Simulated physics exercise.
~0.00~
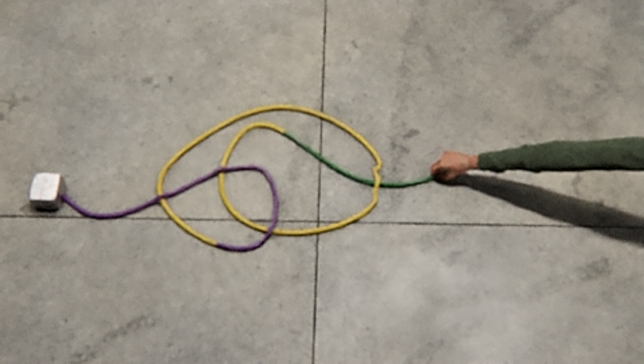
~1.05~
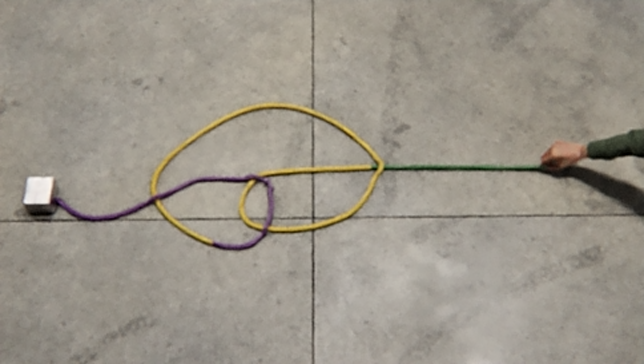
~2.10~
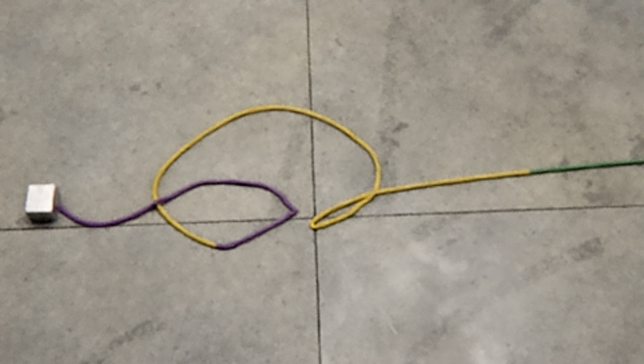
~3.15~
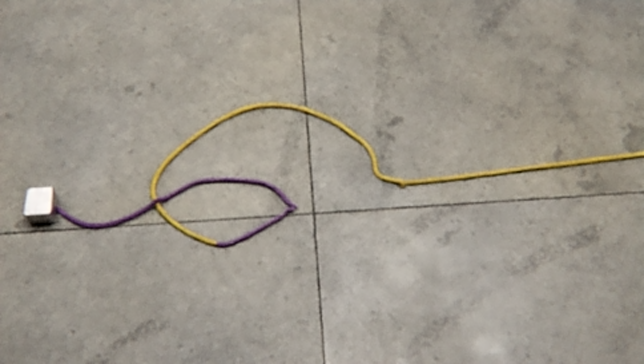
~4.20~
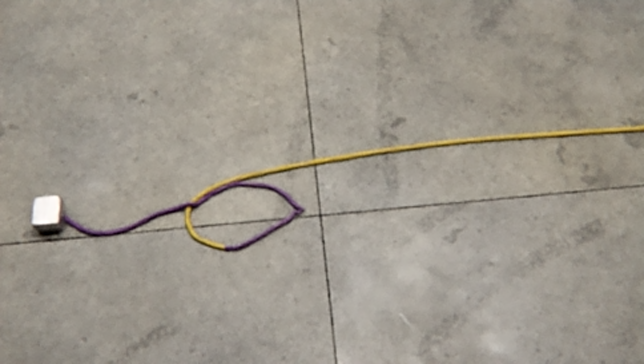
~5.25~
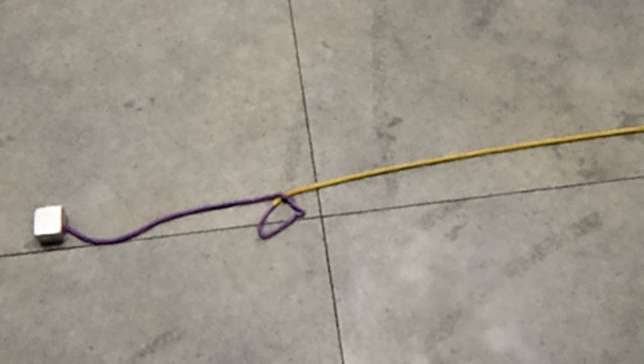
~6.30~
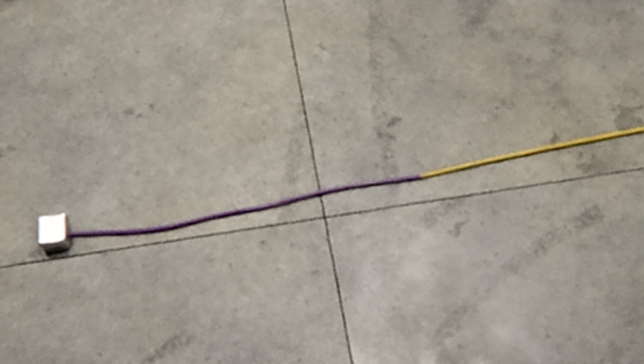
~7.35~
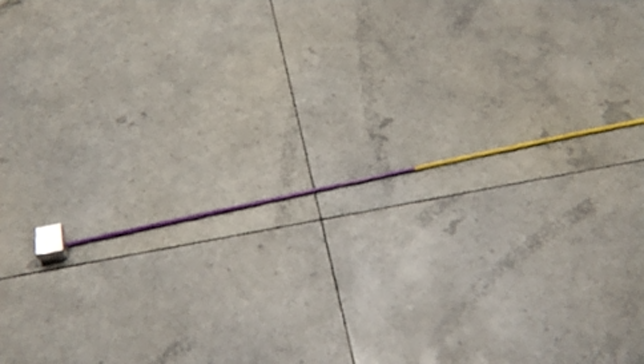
A rope coloured purple, yellow and green lies in overlapping loops on a grey concrete floor with dark seams, seen from above. Its purple end is held at a small white block on the left, while a hand in a dark green sleeve grips the green end on the right. The hand pulls rightward and leaves view, drawing the inner yellow loop out. The large yellow loop then opens, and the remaining purple loop shrinks and slips free as the view drifts slightly. Finally the rope stretches straight and taut from the block beyond the right edge, without a knot in sight.
